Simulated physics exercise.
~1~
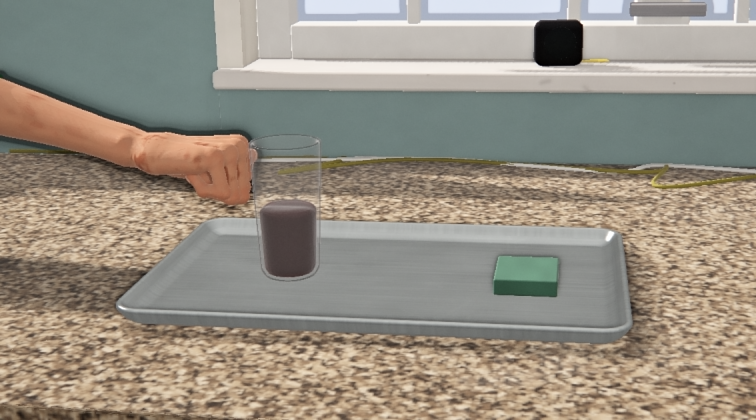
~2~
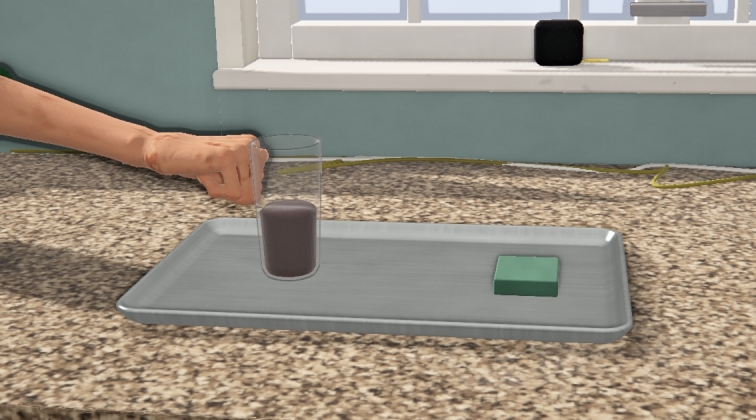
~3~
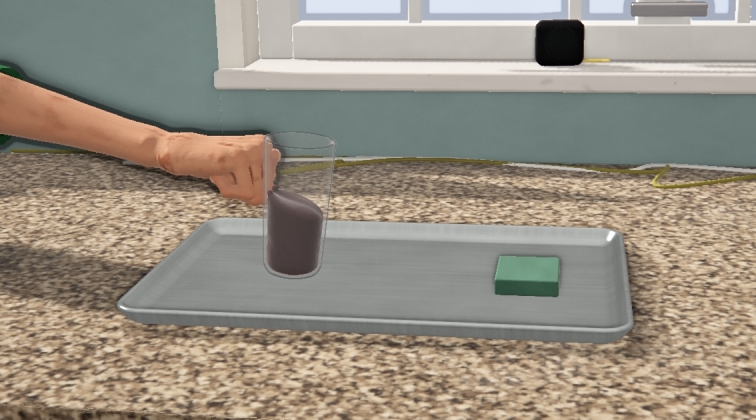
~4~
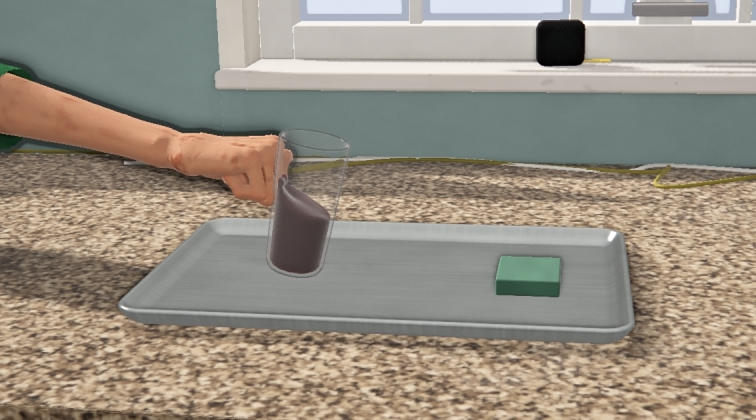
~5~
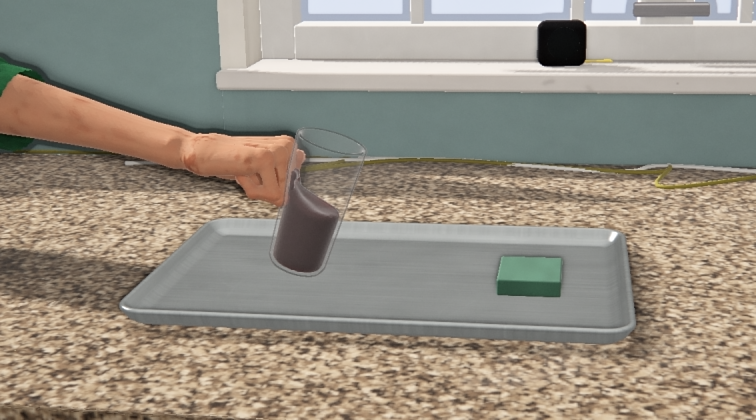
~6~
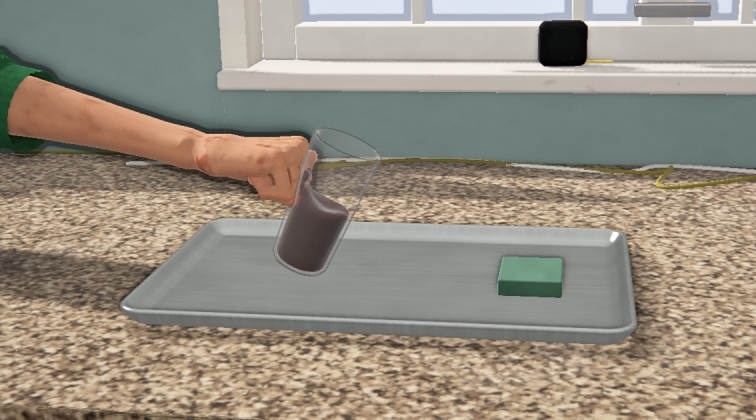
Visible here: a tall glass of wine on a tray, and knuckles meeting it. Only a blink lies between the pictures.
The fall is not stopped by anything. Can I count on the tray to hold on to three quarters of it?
Spill: Under a quarter.
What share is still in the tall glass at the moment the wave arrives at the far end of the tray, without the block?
About 60 per cent.
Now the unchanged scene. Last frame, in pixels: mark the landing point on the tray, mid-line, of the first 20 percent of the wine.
About (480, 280).
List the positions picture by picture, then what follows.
In the first picture, tilt 0°; right rim (318, 144); surface from (262, 205) to (316, 207); the tray's far rim is at (624, 275); a block is fixed to the tray further along.
In the second picture, tilt 0°; right rim (319, 144); surface from (263, 205) to (317, 207).
In the third picture, tilt 6°; right rim (333, 146); surface from (269, 188) to (320, 208).
In the fourth picture, tilt 12°; right rim (348, 149); surface from (281, 176) to (330, 213).
In the fifth picture, tilt 18°; right rim (364, 154); surface from (289, 188) to (340, 213).
In the sixth picture, tilt 24°; right rim (379, 160); surface from (292, 207) to (350, 211).
A moment on, the tall glass is falling and 100 per cent is in the glass, 0 on the tray and 0 above or beyond its rim.
Next, the tall glass lies on its side and 82 per cent is in the glass, 5 on the tray and 13 above or beyond its rim.
Then the tall glass lies on its side and 43 per cent is in the glass, 39 on the tray and 18 above or beyond its rim.
Later the tall glass lies on its side and 24 per cent is in the glass, 62 on the tray and 14 above or beyond its rim.
At rest 88 per cent is held by tray and glass, 12 is off the tray.
